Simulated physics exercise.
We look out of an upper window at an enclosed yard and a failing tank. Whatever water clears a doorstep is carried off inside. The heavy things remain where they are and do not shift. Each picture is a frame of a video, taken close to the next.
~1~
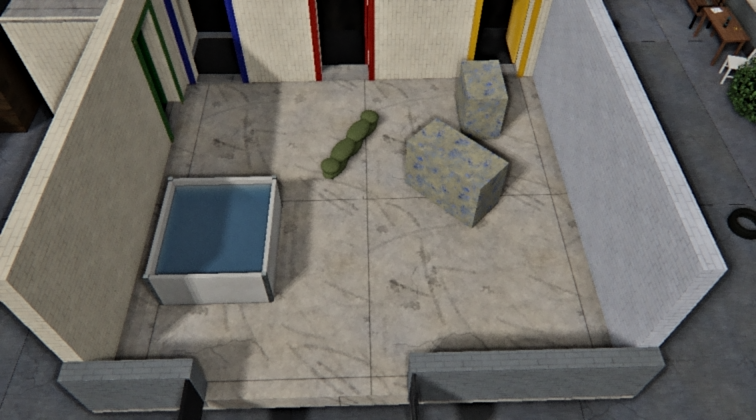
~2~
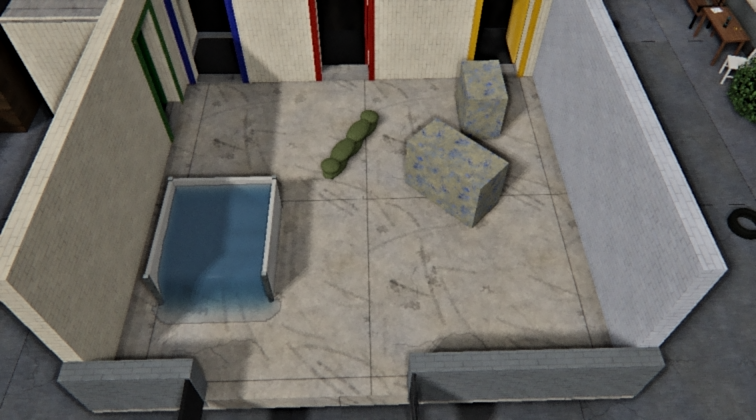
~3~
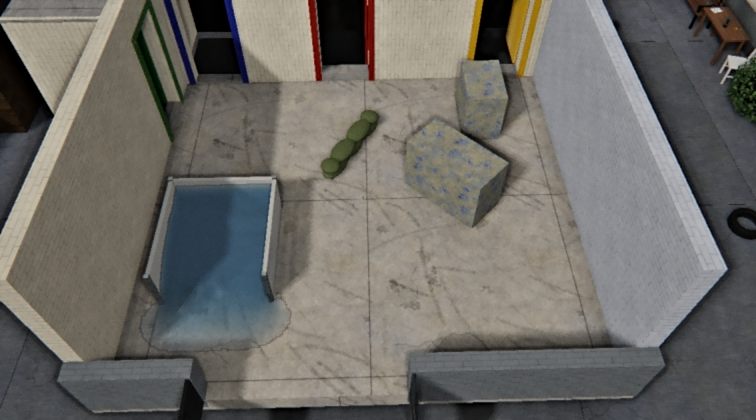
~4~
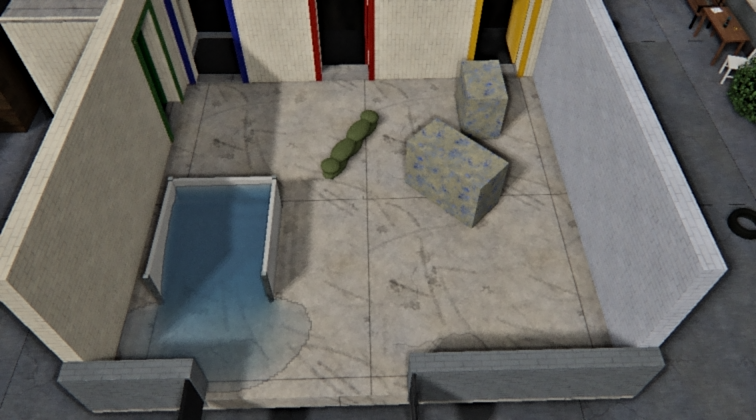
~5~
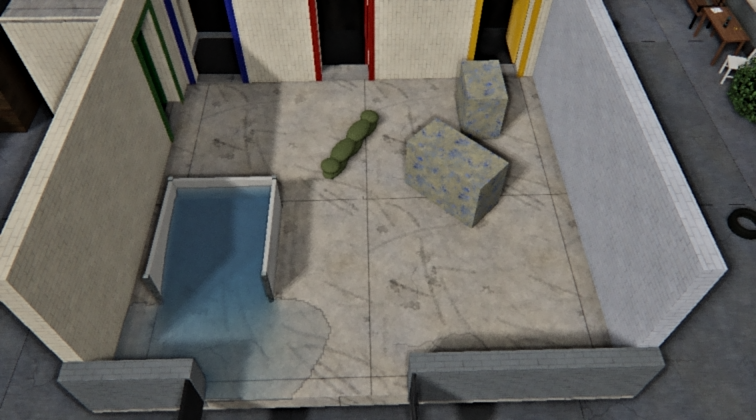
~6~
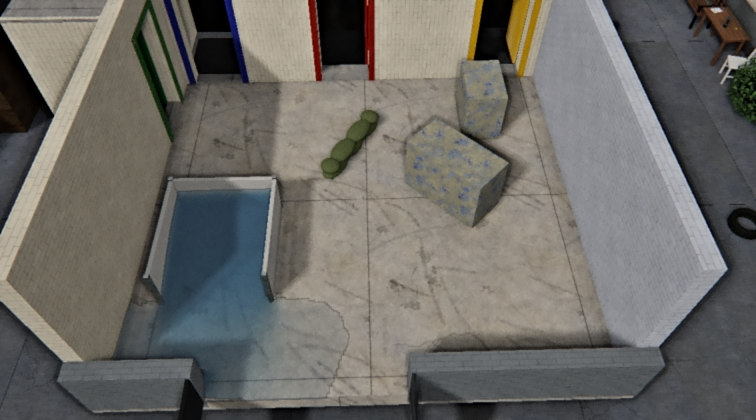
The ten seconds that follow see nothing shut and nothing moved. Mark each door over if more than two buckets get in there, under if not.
Green door - under; blue door - over; red door - under; yellow door - under.
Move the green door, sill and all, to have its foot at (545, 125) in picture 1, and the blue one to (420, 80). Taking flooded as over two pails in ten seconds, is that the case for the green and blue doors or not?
As I see it, green does not reach it and blue does not reach it.
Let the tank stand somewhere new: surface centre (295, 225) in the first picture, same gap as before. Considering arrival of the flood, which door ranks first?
First comes the door marked green.
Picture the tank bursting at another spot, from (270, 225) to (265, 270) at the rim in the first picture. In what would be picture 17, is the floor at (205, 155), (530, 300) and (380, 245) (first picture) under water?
The first spot is spared, the second soaked and the third soaked.
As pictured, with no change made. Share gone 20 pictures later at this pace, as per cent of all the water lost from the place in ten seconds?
Close to 65 per cent, I'd say.
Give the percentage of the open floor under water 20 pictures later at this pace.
Roughly 25 per cent.
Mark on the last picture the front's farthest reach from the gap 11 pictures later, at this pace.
Farthest reach: About (427, 375).
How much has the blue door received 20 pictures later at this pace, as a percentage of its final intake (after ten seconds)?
5 %.
A moment on, water covers 10 % of the floor; the green door not reached, the blue door not reached, the red door not reached, the yellow door not reached.
Next, water covers 15 % of the floor; the green door not reached, the blue door not reached, the red door not reached, the yellow door not reached.
Then, water covers 25 % of the floor; the green door wet at the sill, nothing in, the blue door under two buckets in, the red door not reached, the yellow door not reached.
Later, water covers 35 % of the floor; the green door wet at the sill, nothing in, the blue door far over two buckets in, the red door wet at the sill, nothing in, the yellow door not reached.
In the end, water covers 40 % of the floor; the green door wet at the sill, nothing in, the blue door far over two buckets in, the red door wet at the sill, nothing in, the yellow door not reached.
